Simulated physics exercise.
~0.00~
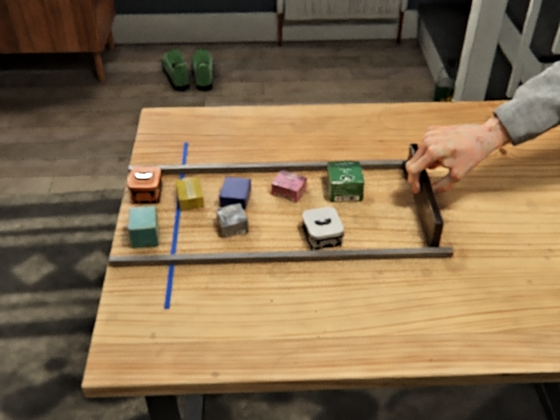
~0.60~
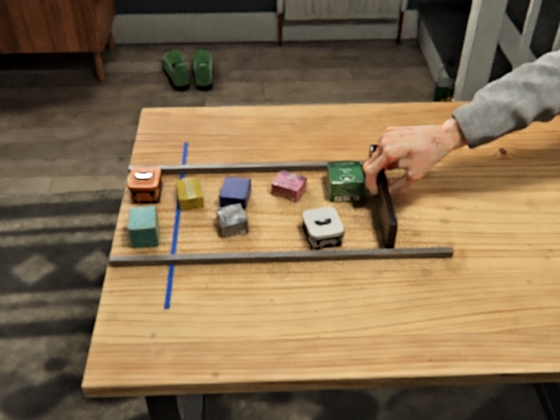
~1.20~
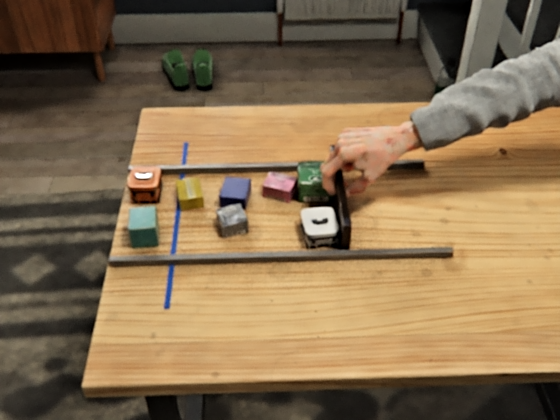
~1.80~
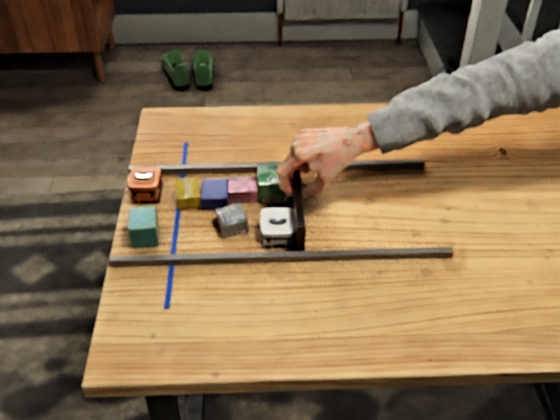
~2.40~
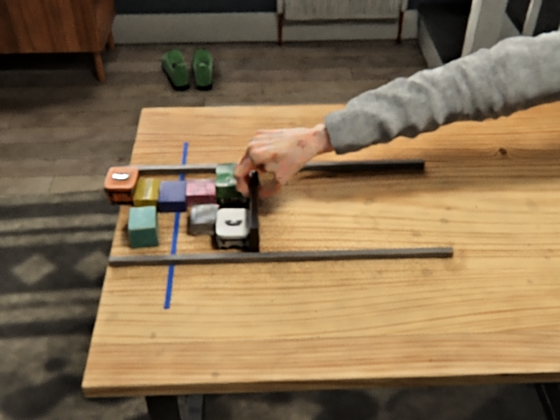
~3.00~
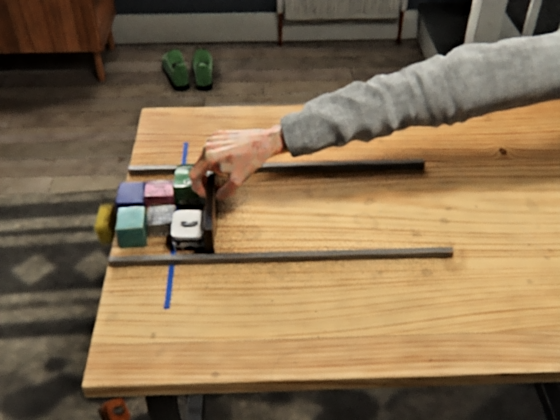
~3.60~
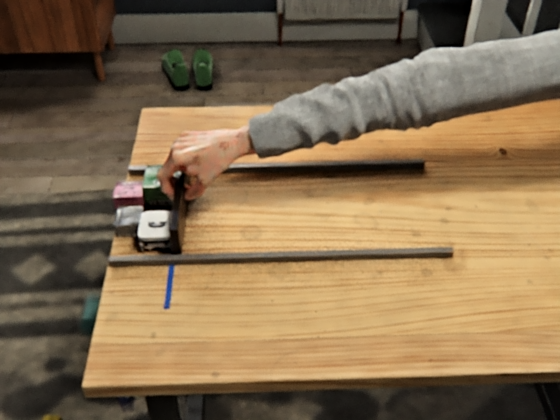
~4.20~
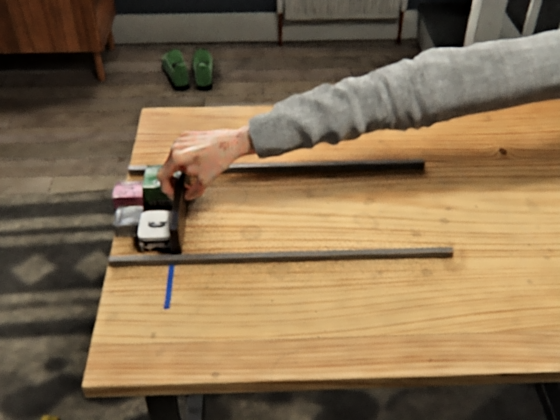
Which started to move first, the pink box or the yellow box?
The pink box started to move first, and the yellow box only began sliding later as the board kept pushing left.
